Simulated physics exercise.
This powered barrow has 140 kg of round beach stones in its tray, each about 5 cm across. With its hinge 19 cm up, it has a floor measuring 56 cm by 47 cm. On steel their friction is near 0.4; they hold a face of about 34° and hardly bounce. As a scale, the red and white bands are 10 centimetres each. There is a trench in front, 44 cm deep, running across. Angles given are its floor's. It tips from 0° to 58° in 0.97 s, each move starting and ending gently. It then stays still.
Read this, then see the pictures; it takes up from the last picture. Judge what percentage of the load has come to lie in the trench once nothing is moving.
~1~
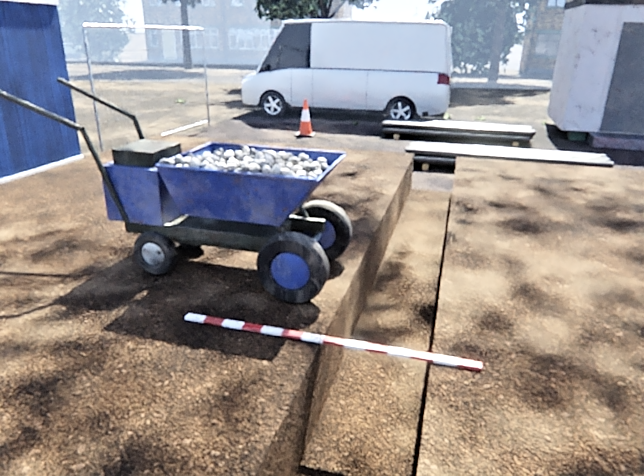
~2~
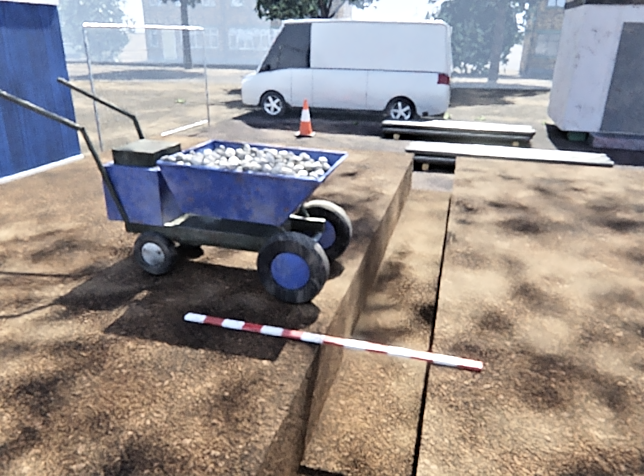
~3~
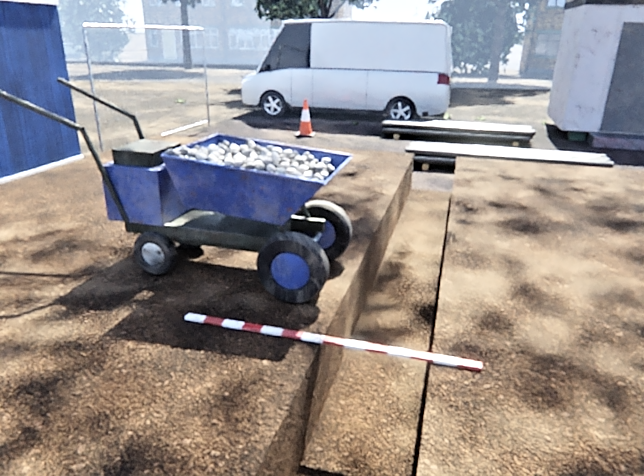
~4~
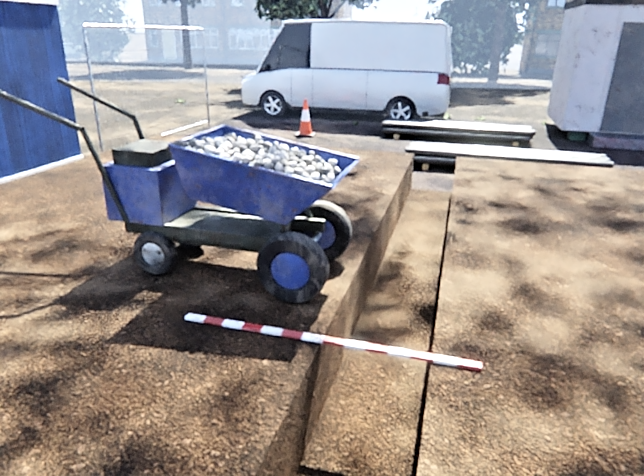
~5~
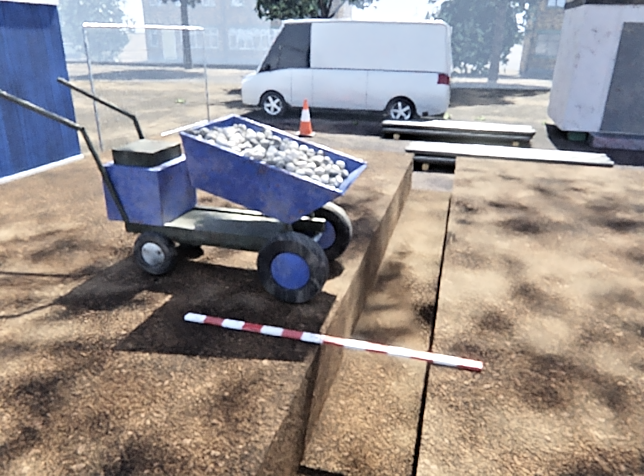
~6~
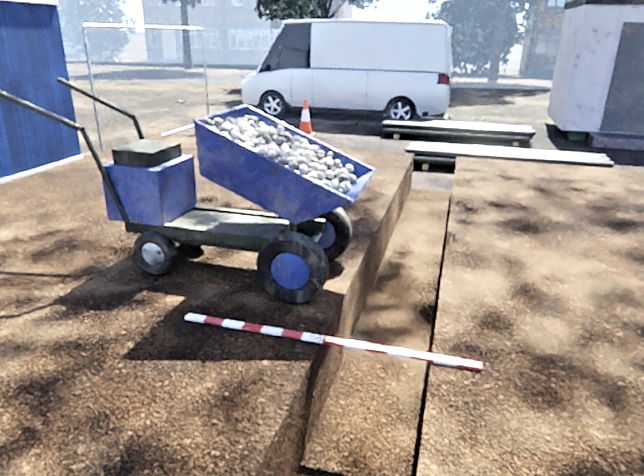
Roughly 57 in every hundred.
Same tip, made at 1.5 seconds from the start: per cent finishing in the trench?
Close to 65 percent, then.
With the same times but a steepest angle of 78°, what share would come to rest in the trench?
Close to 60 per cent then.
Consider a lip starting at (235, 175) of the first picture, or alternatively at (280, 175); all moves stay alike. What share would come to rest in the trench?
Near 70 and near 85 percent.
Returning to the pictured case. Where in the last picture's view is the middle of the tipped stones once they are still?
Somewhere around (419, 347) in the last picture.
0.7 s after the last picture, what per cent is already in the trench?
Close to 20 per cent at that time.
Then, 0.3 s after the last picture the floor is at 49°, 100 % in the tray; the foremost stones are at (382, 213).
Then, 0.7 s after the last picture the floor is at 58°, 77 % in the tray, 18 % in the trench, 5 % past the trench; the foremost stones are at (460, 296).
Then, 1.0 s after the last picture the floor is at 58°, 41 % in the tray, 28 % in the trench, 31 % past the trench; the foremost stones are at (570, 322).
Then, 3.0 s after the last picture the floor is at 58°, 11 % in the tray, 57 % in the trench, 32 % past the trench; the foremost stones are past the picture's edge.
